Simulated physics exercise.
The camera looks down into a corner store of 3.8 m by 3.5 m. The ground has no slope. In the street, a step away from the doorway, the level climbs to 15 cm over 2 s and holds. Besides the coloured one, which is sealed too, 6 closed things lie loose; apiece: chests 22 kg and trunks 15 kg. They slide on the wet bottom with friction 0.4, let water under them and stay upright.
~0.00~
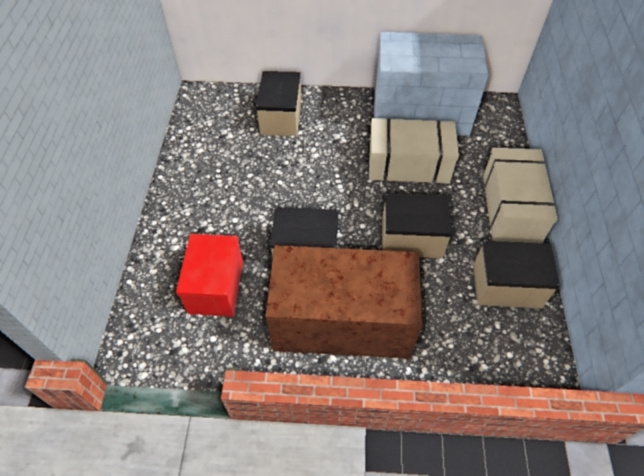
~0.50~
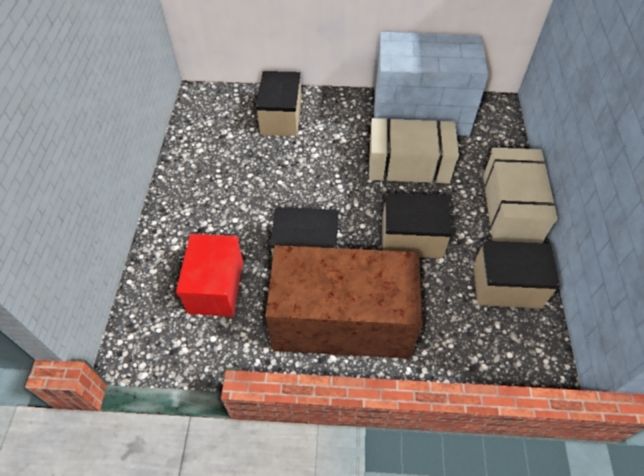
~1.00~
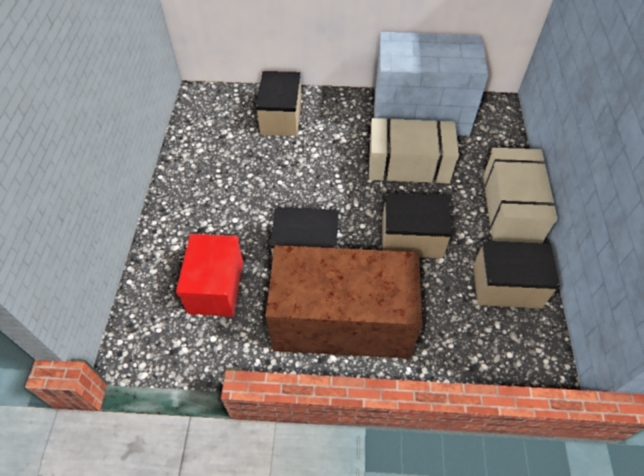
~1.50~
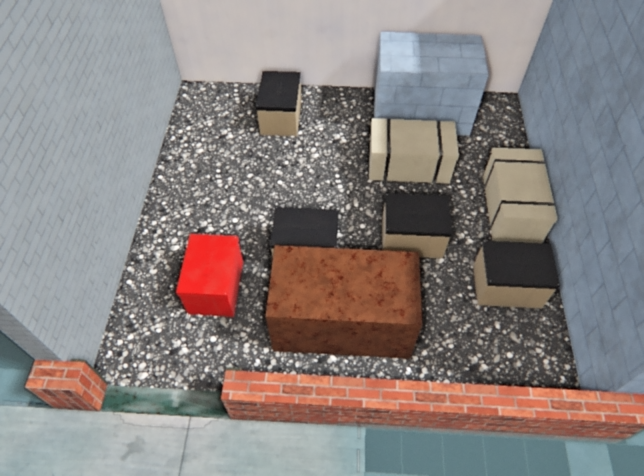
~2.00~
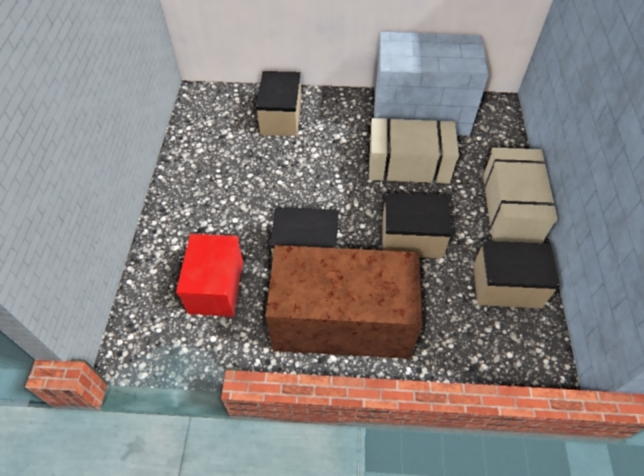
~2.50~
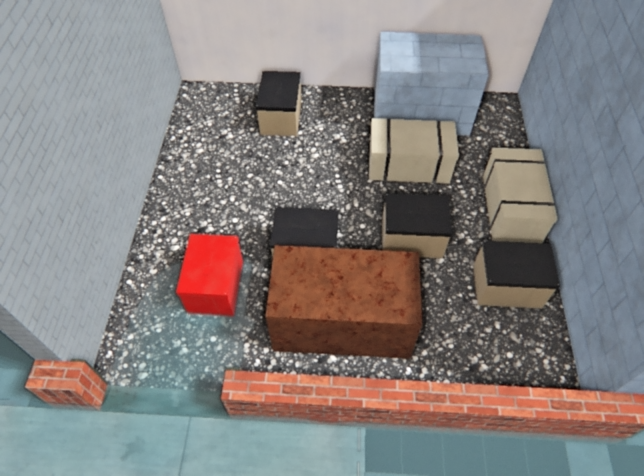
To begin with, a red chest, a large rusty brown block and several closed boxes sit on the speckled floor of a walled corner store. Water spreads over the street outside, then comes through the doorway at lower left and reaches the floor around the red chest, while nothing inside shifts.
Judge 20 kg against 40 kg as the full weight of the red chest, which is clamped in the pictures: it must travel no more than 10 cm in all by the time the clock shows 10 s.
I expect that only the higher weight holds it.
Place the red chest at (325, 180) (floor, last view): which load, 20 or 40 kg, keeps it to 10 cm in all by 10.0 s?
The smaller is enough.
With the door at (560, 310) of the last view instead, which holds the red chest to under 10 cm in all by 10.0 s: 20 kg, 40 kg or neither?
Then the smaller load will do.
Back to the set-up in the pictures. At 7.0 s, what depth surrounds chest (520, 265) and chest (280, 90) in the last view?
Roughly 1 and 6 cm.
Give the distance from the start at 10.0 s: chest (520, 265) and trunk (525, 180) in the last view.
In turn: 0 cm, 0 cm.
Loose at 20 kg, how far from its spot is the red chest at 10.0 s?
About 100 cm.
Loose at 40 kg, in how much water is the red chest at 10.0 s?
About 7 cm.
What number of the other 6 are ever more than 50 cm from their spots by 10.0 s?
0 of them.
After 3.5 s the red chest would be 20 cm from its start with 20 kg and 0 cm from its start with 40 kg; 5 cm of water round it then.
After 4.5 s the red chest would be 42 cm from its start with 20 kg and 0 cm from its start with 40 kg; 5 cm of water round it then.
After 7.0 s the red chest would be 57 cm from its start with 20 kg and 0 cm from its start with 40 kg; 6 cm of water round it then.
After 10.0 s the red chest would be 101 cm from its start with 20 kg and 0 cm from its start with 40 kg; 7 cm of water round it then.
